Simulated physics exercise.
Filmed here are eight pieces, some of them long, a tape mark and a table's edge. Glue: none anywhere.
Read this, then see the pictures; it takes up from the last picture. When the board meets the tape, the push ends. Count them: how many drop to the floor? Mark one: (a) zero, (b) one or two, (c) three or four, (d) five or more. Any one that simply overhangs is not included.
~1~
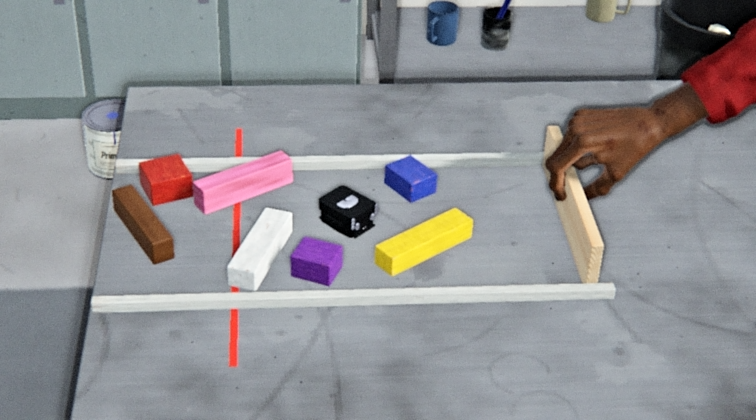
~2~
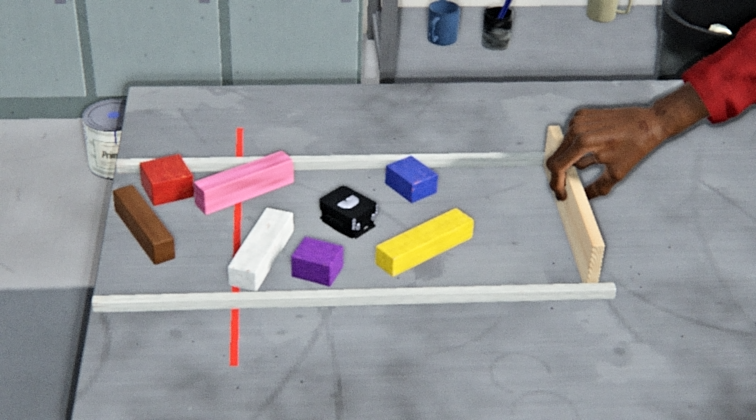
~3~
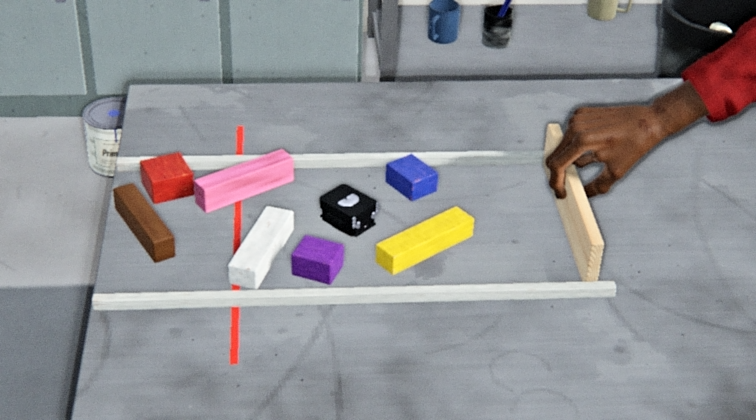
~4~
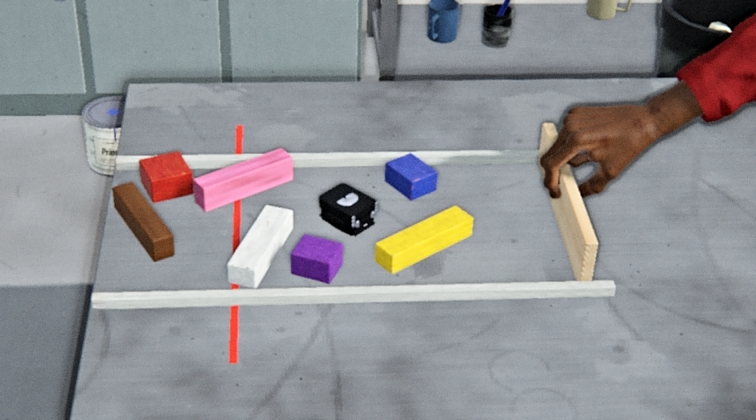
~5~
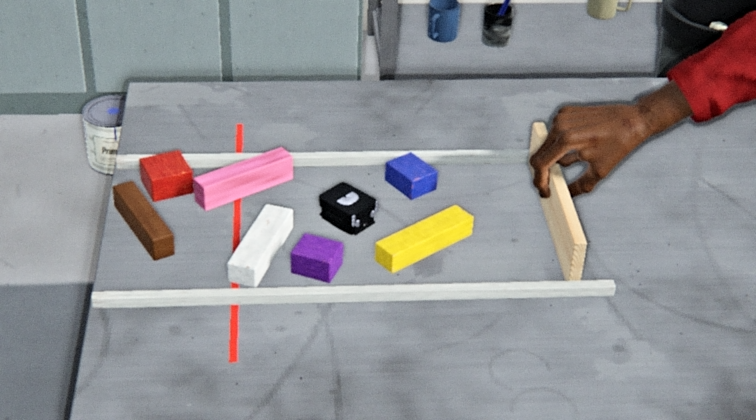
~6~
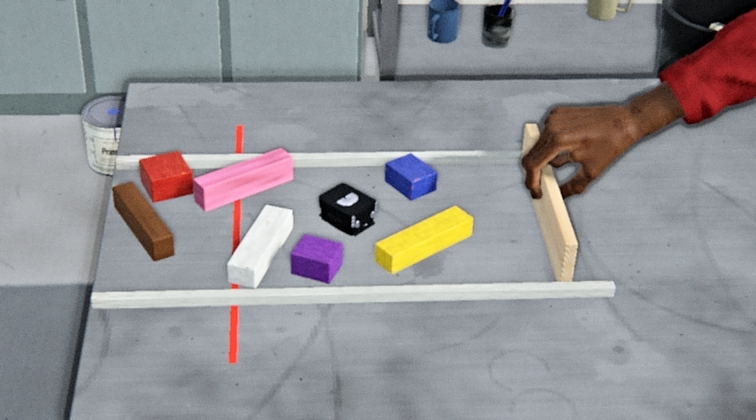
(a) zero.
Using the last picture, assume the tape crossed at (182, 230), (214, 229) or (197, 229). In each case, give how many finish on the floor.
The counts: 2, 0 and 1.
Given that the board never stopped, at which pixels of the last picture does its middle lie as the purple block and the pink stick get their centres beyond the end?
Approx. (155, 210) for the first, approx. (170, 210) for the second.
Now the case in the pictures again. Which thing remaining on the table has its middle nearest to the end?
Closest at the end: The brown stick.
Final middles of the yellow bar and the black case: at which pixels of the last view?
Okay, so first (222, 255), and next (219, 199).
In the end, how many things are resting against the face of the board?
That makes 3.
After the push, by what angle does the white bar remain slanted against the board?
I'd put it at about 35°.
Early on, none off yet; brown stick at rest near (143, 220); red block at rest near (166, 177); pink stick at rest near (244, 179).
Finally, the number that fall off is zero.
